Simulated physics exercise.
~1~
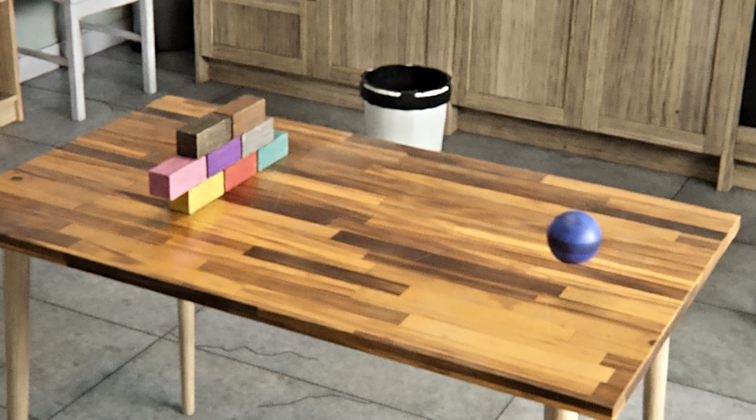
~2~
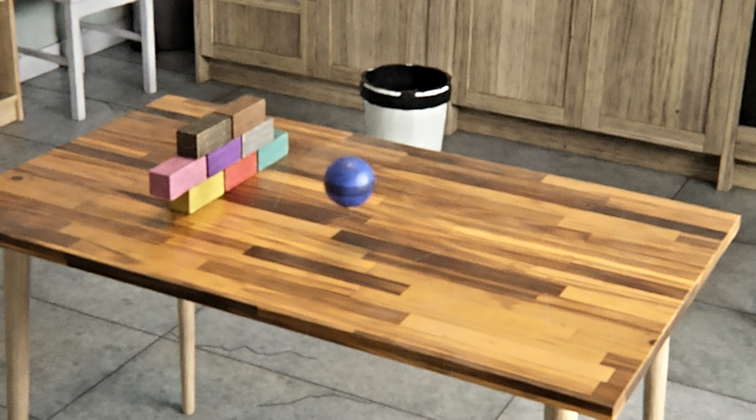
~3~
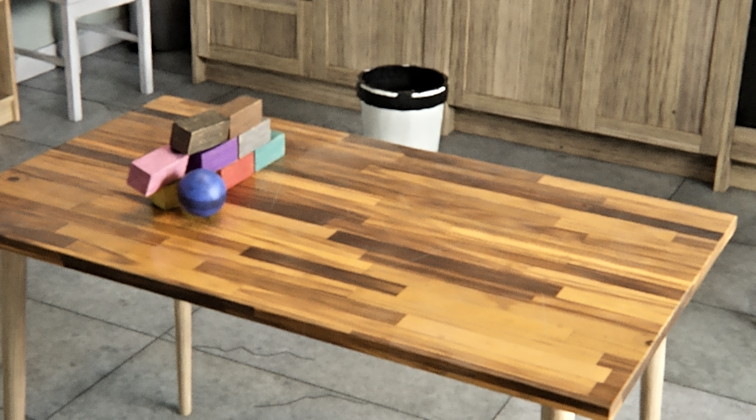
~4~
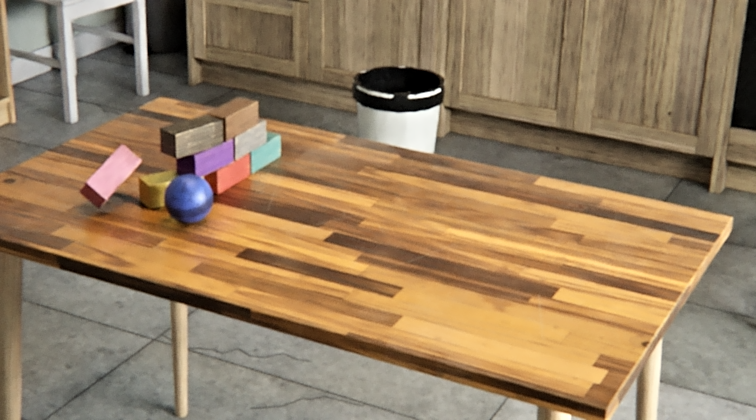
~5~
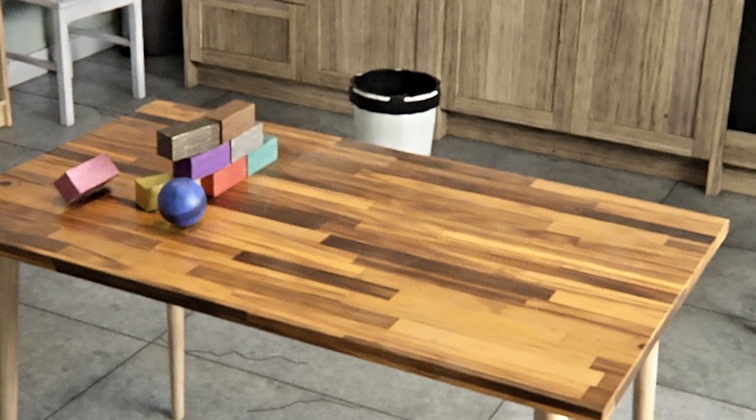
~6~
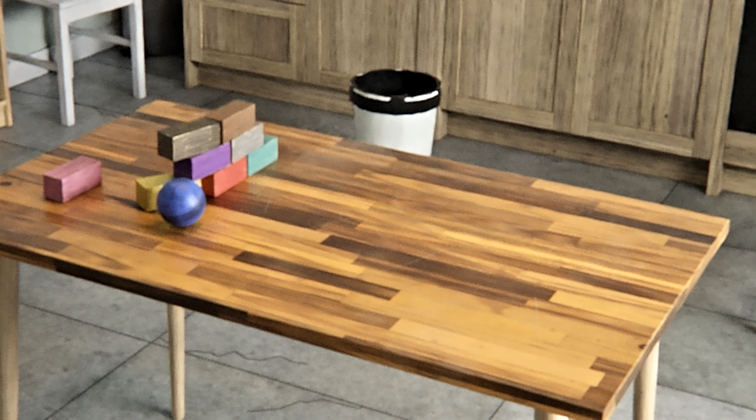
On a striped wooden table in a room with wooden cabinets and a black-rimmed white bin, a small stack of colourful blocks stands toward the left. A blue ball travels leftward across the table and strikes the near end of the stack. The yellow block shifts left, while the pink block above it tilts, tumbles away to the left and turns over. The black block tips briefly, then settles back on top. At the end, the pink block lies apart on the tabletop, the ball rests beside the yellow block, and the rest of the stack still stands.
